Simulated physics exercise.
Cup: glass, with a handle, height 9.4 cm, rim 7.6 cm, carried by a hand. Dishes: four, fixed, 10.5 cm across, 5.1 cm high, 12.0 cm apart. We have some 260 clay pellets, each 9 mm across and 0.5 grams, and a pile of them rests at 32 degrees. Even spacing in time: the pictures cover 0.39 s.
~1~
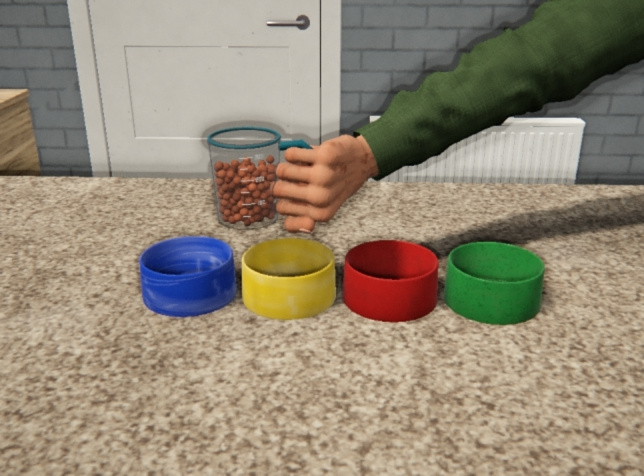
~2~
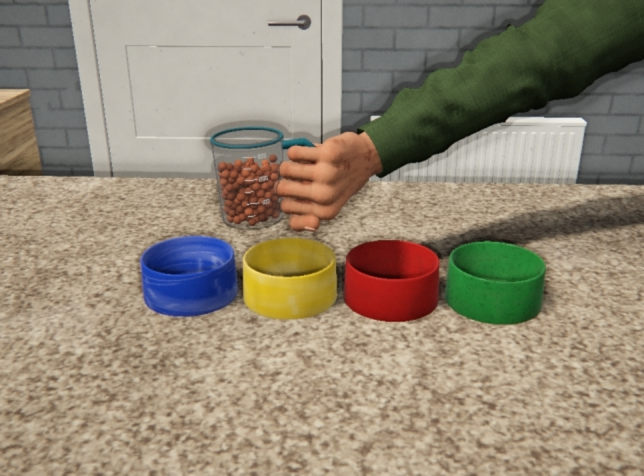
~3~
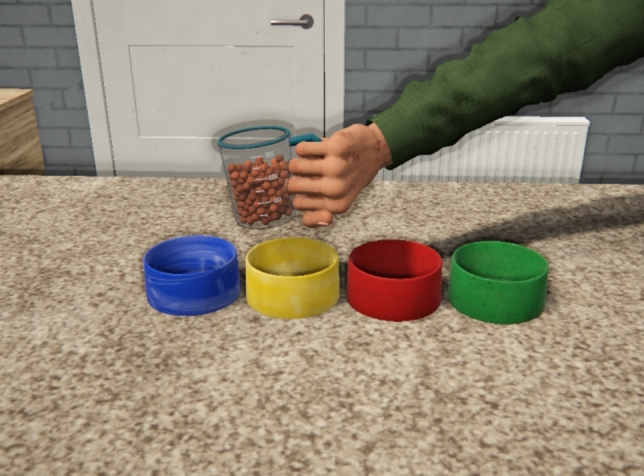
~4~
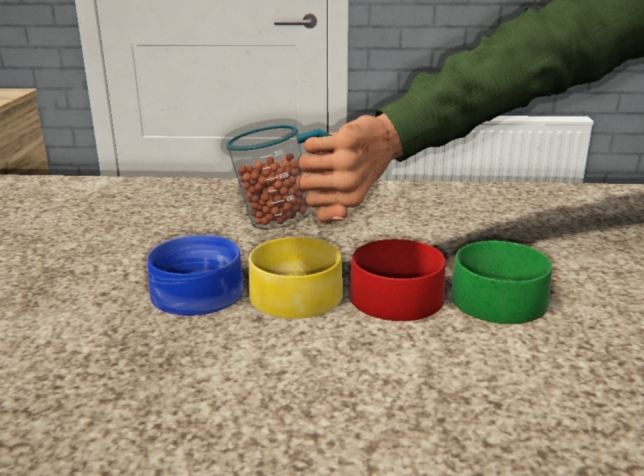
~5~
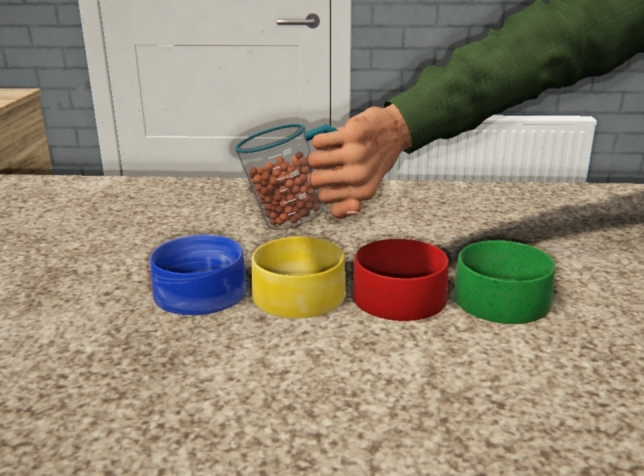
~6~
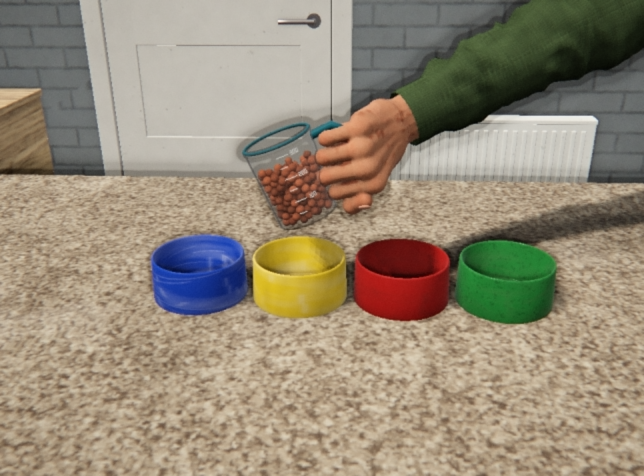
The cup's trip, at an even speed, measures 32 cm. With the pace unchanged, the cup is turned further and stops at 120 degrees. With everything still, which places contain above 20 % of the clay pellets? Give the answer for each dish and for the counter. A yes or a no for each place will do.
My prediction: Red: Probably more than a fifth of the pieces land there; blue: Probably a fifth or fewer of the pieces land there; green: Probably a fifth or fewer of the pieces land there; yellow: Probably a fifth or fewer of the pieces land there; counter: Probably a fifth or fewer of the pieces land there.
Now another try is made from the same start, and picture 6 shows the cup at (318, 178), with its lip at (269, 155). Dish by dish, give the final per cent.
Final shares - red 0 %, blue 0 %, green 90 %, yellow 0 %.
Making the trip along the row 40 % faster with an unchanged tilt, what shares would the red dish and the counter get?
In that case: Red 10, and counter 10.
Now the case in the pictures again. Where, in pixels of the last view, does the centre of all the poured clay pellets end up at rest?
I'd say roughly (407, 283).
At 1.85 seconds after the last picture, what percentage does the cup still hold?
Close to 5 % of the load.
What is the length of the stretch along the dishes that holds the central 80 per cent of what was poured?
6 centimetres.
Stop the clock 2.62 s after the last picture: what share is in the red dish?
Estimate to date: Some 100 %.
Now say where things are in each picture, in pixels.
In the first picture, cup at (246, 179), tilt 0 degrees, lip at (209, 137), moved 0.0 cm; middle of the pieces at (245, 196); blue dish at (187, 255); yellow dish at (288, 257); red dish at (391, 260); green dish at (496, 262).
In the second picture, cup at (250, 178), tilt 2 degrees, lip at (212, 138), moved 0.3 cm; middle of the pieces at (249, 195).
In the third picture, cup at (260, 178), tilt 6 degrees, lip at (220, 140), moved 1.1 cm; middle of the pieces at (260, 195).
In the fourth picture, cup at (272, 178), tilt 11 degrees, lip at (228, 143), moved 2.1 cm; middle of the pieces at (273, 195).
In the fifth picture, cup at (283, 178), tilt 16 degrees, lip at (237, 147), moved 3.0 cm; middle of the pieces at (286, 195).
In the sixth picture, cup at (292, 178), tilt 21 degrees, lip at (244, 151), moved 3.9 cm; middle of the pieces at (297, 194); blue dish at (198, 254); yellow dish at (299, 256); red dish at (402, 258); green dish at (508, 260).
Then, 1.11 s after the last picture, tilt 91 degrees; cup holds 100 %.
Then, 1.85 s after the last picture, tilt 120 degrees; cup holds 5 %, red 90 %.
Then, 2.62 s after the last picture, tilt 120 degrees; cup holds 0 %, red 100 %.
In the end, red 100 %, blue 0 %, green 0 %, yellow 0 %, counter 0 %.
